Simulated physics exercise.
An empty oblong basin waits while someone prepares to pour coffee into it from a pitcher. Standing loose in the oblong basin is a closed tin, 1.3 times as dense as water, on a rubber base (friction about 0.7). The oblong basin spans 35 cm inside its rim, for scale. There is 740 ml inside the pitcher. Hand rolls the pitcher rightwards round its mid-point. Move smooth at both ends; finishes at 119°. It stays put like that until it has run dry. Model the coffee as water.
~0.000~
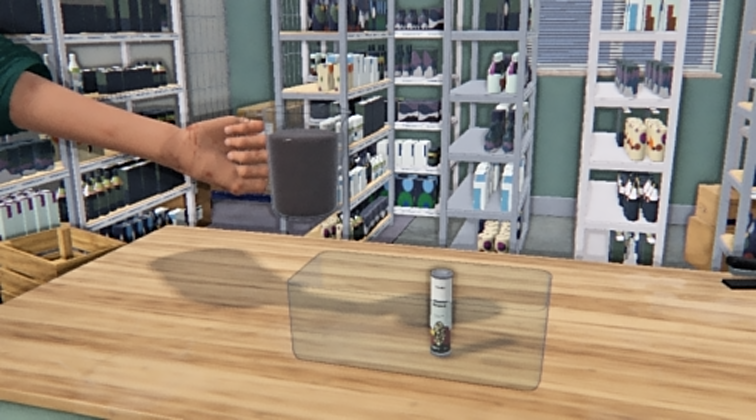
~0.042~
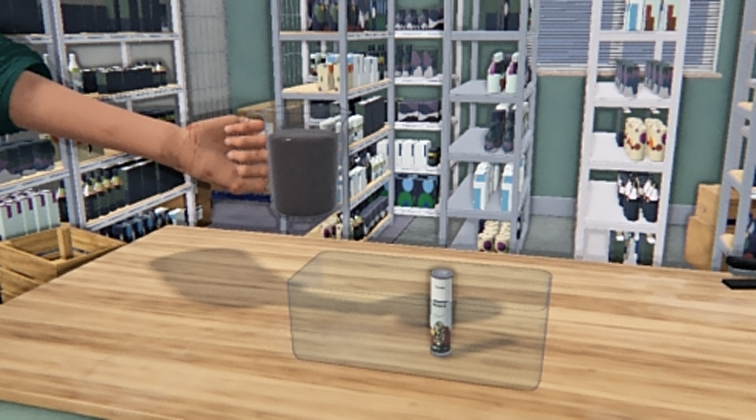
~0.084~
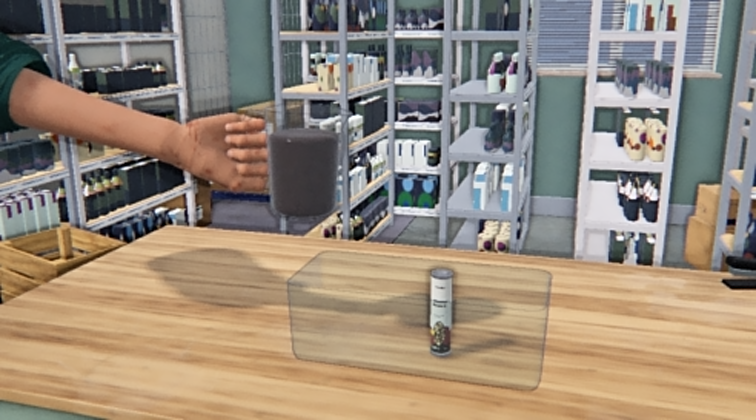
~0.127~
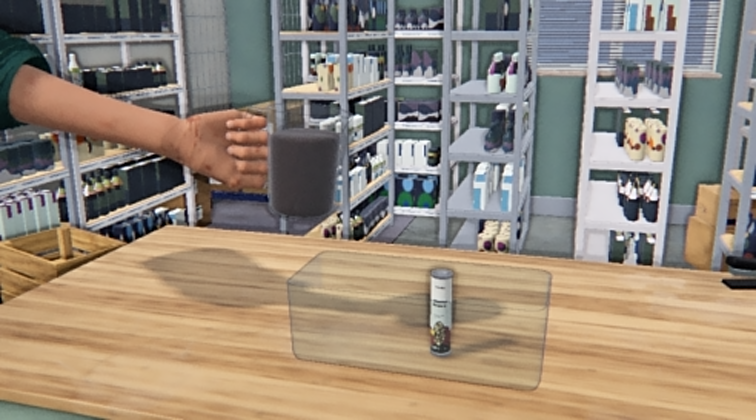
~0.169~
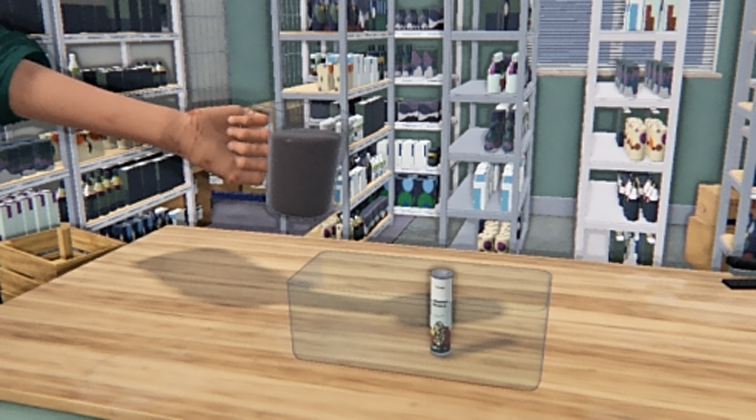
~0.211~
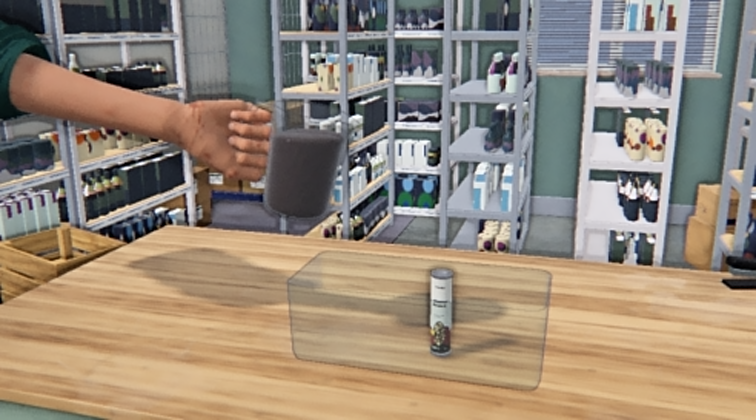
A dark pitcher beside an outstretched hand tilted slightly to the right above a wooden counter, while a small closed tin stood still inside a clear oblong basin below.
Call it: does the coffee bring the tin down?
Call: Not brought down.
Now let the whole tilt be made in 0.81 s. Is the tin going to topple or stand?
Result: Tin still standing.
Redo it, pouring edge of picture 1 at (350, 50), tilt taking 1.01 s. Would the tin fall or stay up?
Then it topples.
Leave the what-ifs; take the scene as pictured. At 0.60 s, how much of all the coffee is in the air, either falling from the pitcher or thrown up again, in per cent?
I'd put it at about 14 percent.
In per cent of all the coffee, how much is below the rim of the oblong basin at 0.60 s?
Fraction in basin: Approx. 1%.
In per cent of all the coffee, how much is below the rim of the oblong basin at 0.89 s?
My estimate is about 56 percent.
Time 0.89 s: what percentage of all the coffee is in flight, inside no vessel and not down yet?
About 22 % of the total.
After 0.60 s the tilt is 77° and 85 per cent is still to pour; the tin stands where it began.
After 0.89 s the tilt is 115° and 22 per cent is still to pour; the tin stands where it began.
After 1.18 s the tilt is 119° and 0 per cent is still to pour; the tin stands where it began.
After 1.51 s the tilt is 119° and 0 per cent is still to pour; the tin stands where it began.
In the end the tin stands where it began.
